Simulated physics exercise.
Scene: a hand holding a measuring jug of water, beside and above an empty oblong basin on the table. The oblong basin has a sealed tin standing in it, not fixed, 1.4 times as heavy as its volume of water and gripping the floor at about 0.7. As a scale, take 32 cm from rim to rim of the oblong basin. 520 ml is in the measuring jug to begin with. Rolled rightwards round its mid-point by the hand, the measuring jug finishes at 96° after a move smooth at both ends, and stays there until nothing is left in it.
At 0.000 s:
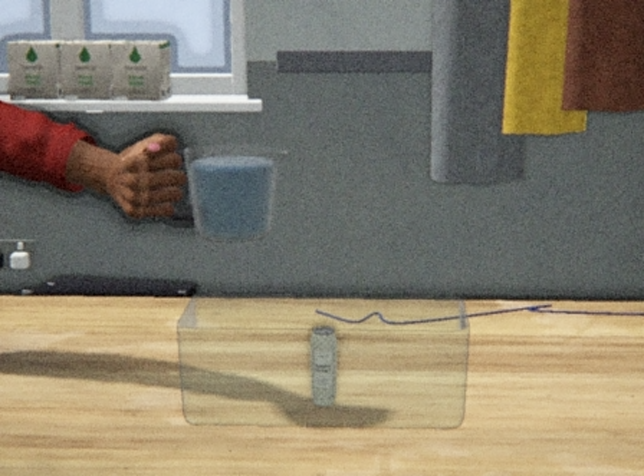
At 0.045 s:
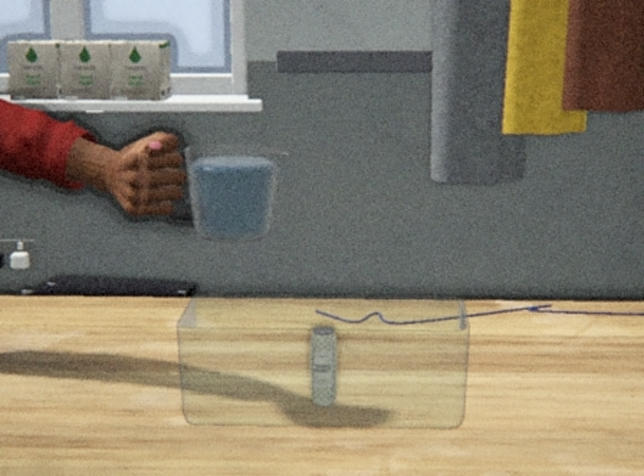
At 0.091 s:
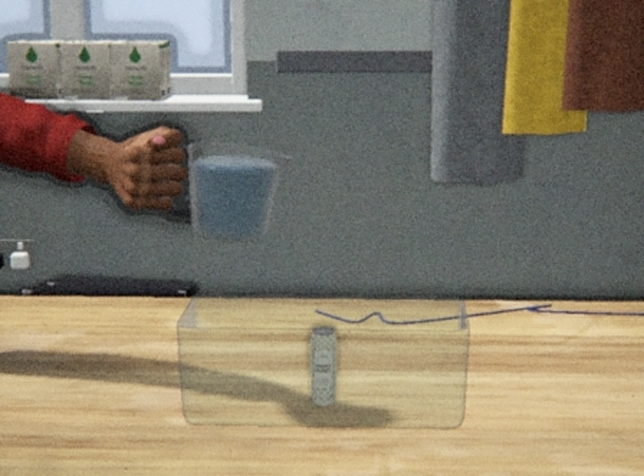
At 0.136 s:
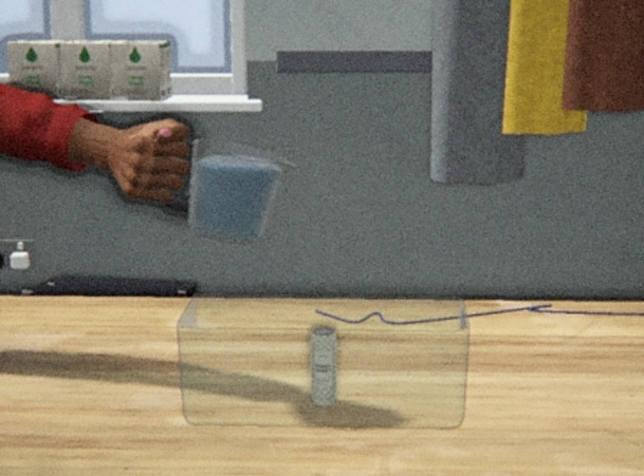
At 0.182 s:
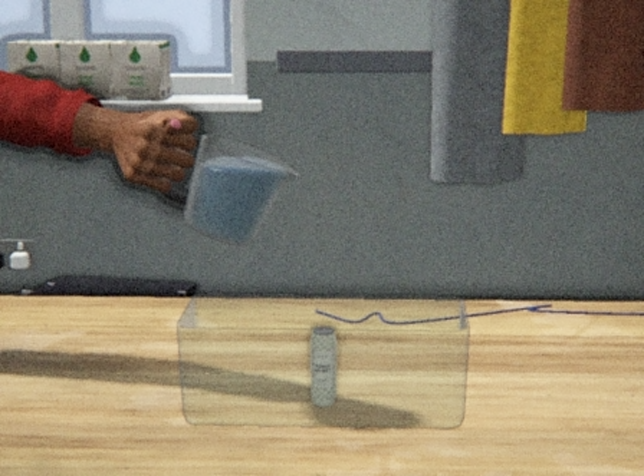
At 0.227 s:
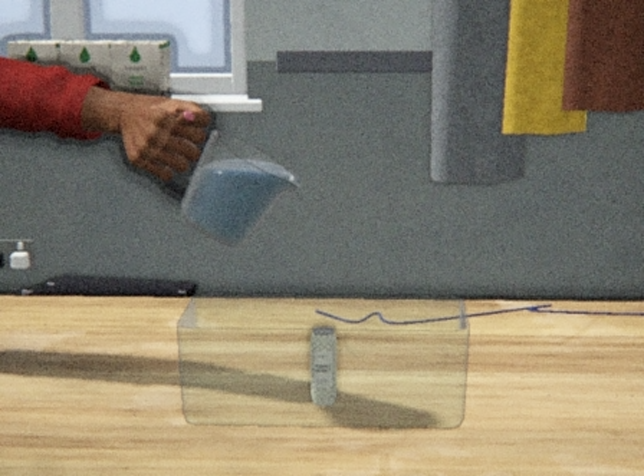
To begin with, a hand in a red sleeve holds a clear jug of blue-tinted water upright above a clear, oblong basin with a small tin inside. The hand then rolls the jug rightwards, slightly at first and then more steeply, until the water lies close to its lowered pouring edge.
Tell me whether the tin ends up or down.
Not tipped.
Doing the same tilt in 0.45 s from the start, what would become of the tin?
Then the tin does not tip.
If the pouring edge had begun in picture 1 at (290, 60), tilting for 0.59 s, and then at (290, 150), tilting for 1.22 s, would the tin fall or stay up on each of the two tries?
Trial 1 - tin stays standing; trial 2 - tin stays standing.
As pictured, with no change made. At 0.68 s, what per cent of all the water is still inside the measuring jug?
Roughly 14 per cent.
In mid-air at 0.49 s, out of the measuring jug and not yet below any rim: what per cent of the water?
About 30 per cent.
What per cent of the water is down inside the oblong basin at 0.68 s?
Reading: Approx. 70 %.
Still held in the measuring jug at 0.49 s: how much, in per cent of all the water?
52 %.
Then, 0.49 s in, the tilt is 89° and 51 per cent is still to pour; the tin stands where it began.
Then, 0.68 s in, the tilt is 96° and 13 per cent is still to pour; the tin stands where it began.
Then, 0.87 s in, the tilt is 96° and 3 per cent is still to pour; the tin stands where it began.
Then, 1.09 s in, the tilt is 96° and 0 per cent is still to pour; the tin stands where it began.
Finally, the tin stands where it began.
